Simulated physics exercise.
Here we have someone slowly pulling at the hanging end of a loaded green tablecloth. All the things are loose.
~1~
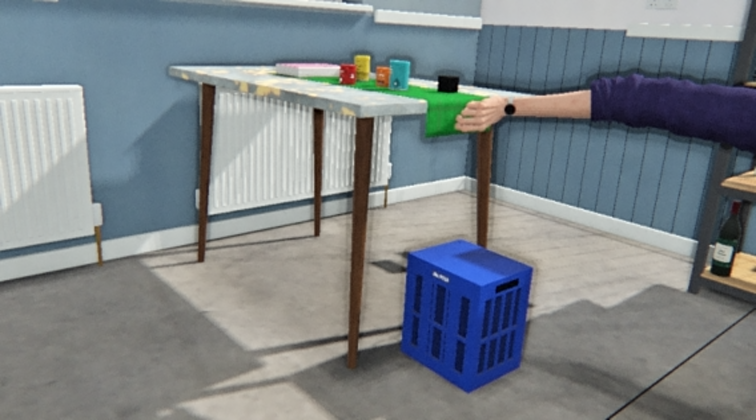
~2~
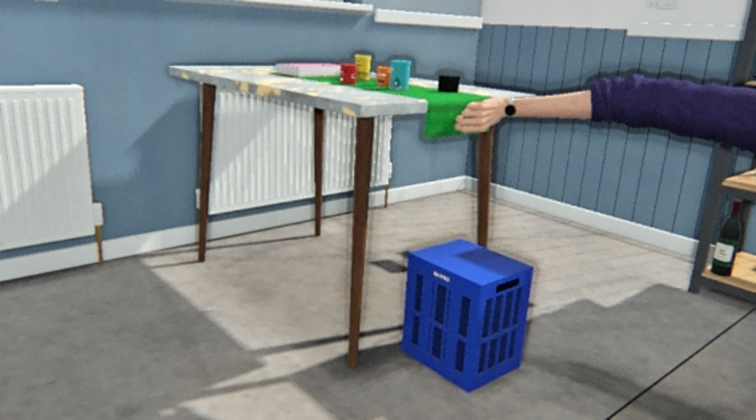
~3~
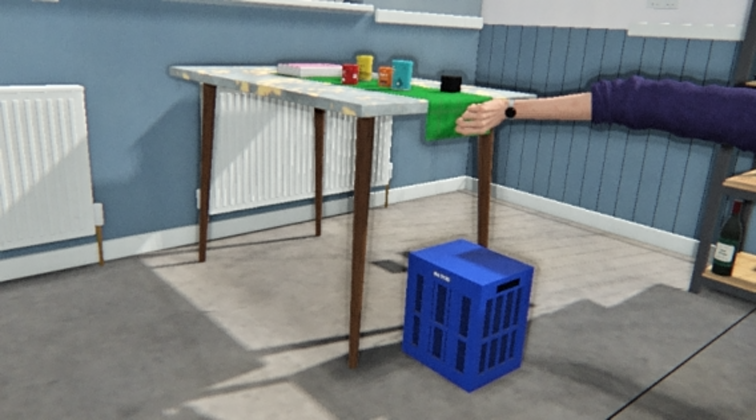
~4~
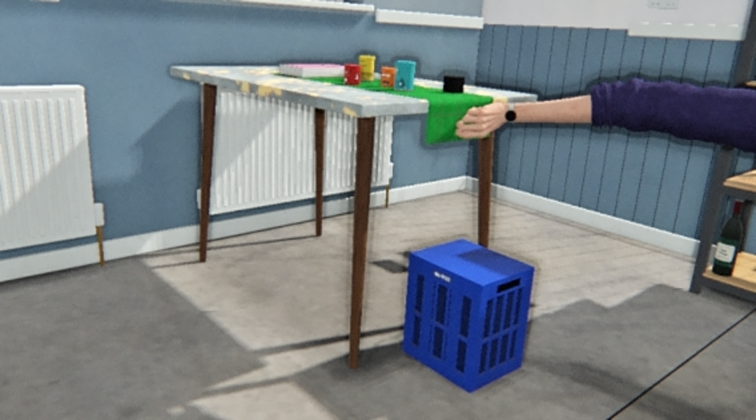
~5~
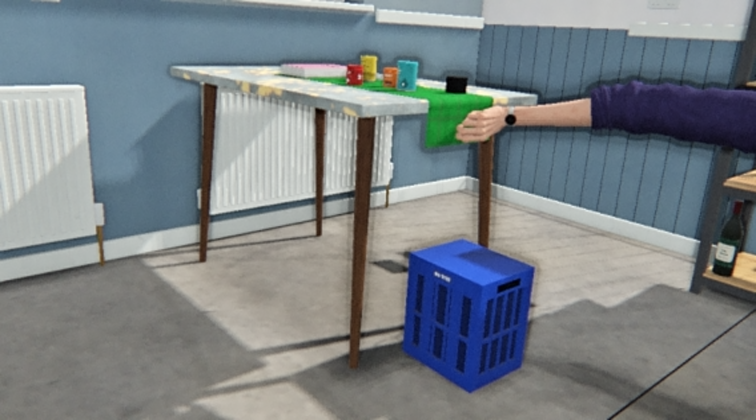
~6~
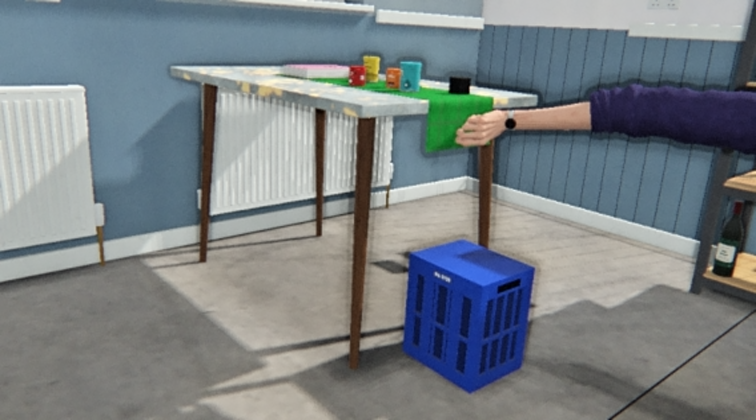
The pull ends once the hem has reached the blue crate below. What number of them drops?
Over the edge go three.
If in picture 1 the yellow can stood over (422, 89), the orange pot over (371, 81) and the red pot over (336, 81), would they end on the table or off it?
The yellow can is carried off, the orange pot stays on, the red pot does not fall.
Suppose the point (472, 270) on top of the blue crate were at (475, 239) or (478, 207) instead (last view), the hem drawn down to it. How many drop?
Then 2 and 1.
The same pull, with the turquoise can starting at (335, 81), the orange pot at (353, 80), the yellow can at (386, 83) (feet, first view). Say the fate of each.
The turquoise can holds on, the orange pot does not fall, the yellow can survives.
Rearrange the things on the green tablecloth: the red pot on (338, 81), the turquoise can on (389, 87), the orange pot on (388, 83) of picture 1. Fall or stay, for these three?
The red pot stays on; the turquoise can is carried off; the orange pot keeps its place on top.
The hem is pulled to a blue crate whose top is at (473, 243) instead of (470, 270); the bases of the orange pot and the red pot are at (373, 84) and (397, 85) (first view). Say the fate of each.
The orange pot keeps its place on top, the red pot keeps its place on top.
Soon after, hem near (456, 195); black cube gone.
After that, hem near (454, 226); black cube and turquoise can gone.
And then, hem on the crate; black cube, turquoise can and orange pot gone.
In the end, hem on the crate; black cube, turquoise can and orange pot gone. The table loses three.
